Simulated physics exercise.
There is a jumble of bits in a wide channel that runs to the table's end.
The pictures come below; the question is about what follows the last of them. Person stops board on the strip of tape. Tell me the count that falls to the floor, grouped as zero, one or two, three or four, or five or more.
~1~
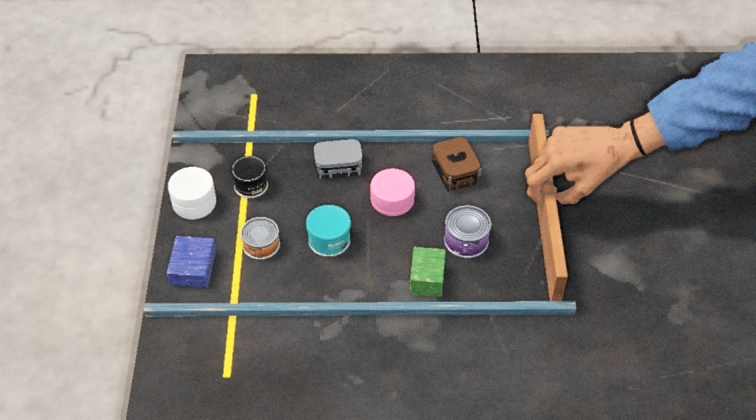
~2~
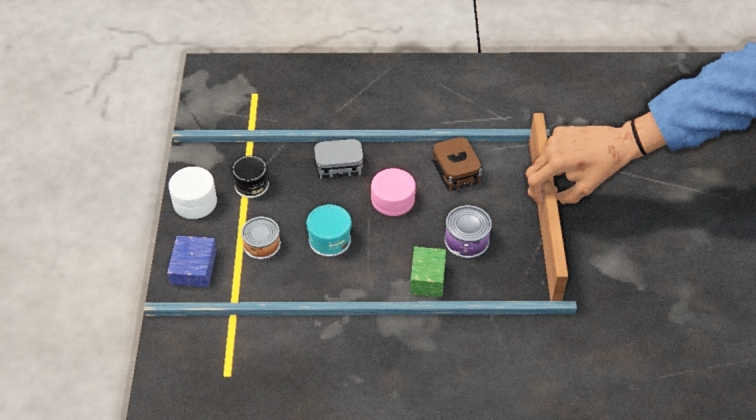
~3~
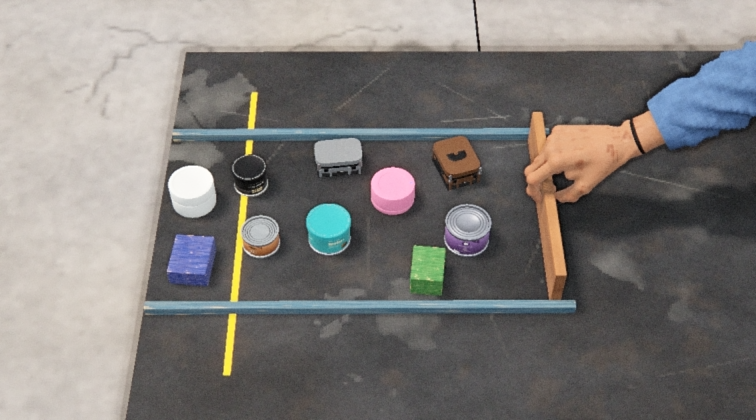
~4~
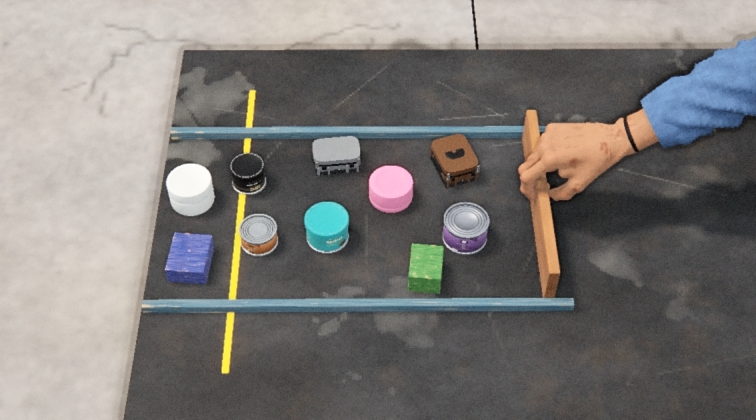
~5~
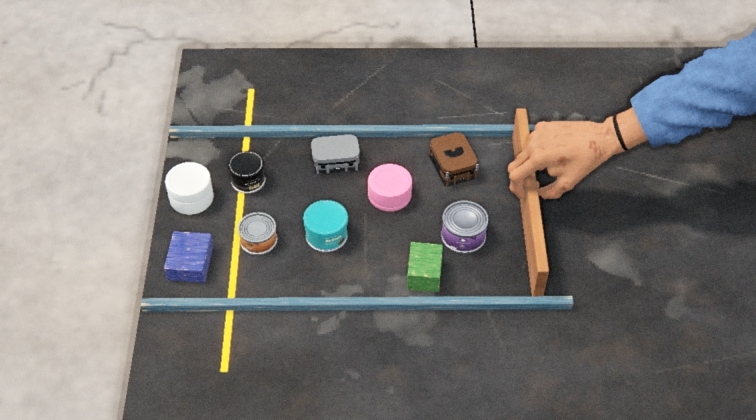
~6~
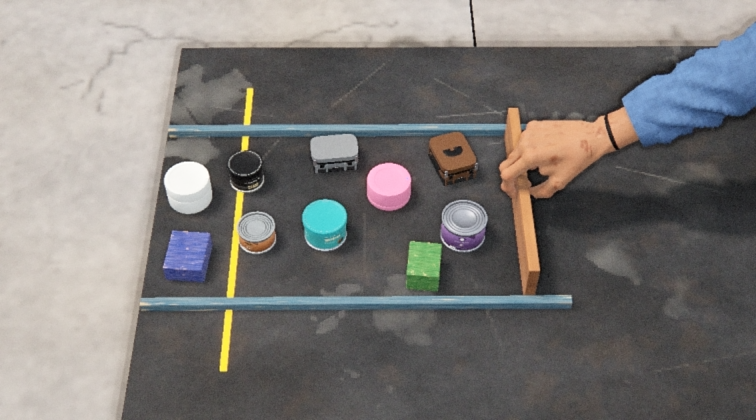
The count is one or two.
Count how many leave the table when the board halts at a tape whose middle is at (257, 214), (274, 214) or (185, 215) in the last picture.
Respectively, 0, 0 and 6.
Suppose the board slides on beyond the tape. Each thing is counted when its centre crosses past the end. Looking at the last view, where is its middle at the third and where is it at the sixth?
For the first, roughly (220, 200); for the next, roughly (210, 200).
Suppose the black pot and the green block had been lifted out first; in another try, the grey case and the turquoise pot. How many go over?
1 for the first case, 0 for the second.
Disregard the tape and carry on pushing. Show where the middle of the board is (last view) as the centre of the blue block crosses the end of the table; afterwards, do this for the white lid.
Roughly (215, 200); roughly (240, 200).
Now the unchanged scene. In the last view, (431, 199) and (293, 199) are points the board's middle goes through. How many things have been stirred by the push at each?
By the first moment it's 3, by the second it's 9.
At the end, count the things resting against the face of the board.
It's 4 of them.
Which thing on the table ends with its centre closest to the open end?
White lid.
Soon after, none off yet; white lid at rest near (189, 188); blue block at rest near (188, 256); black pot at rest near (246, 172).
Then, none off yet; white lid at rest near (189, 188); blue block moved about its own width near (158, 263); black pot moved a little near (226, 173).
At rest, the number that fall off is one or two; fallen, orange tin.
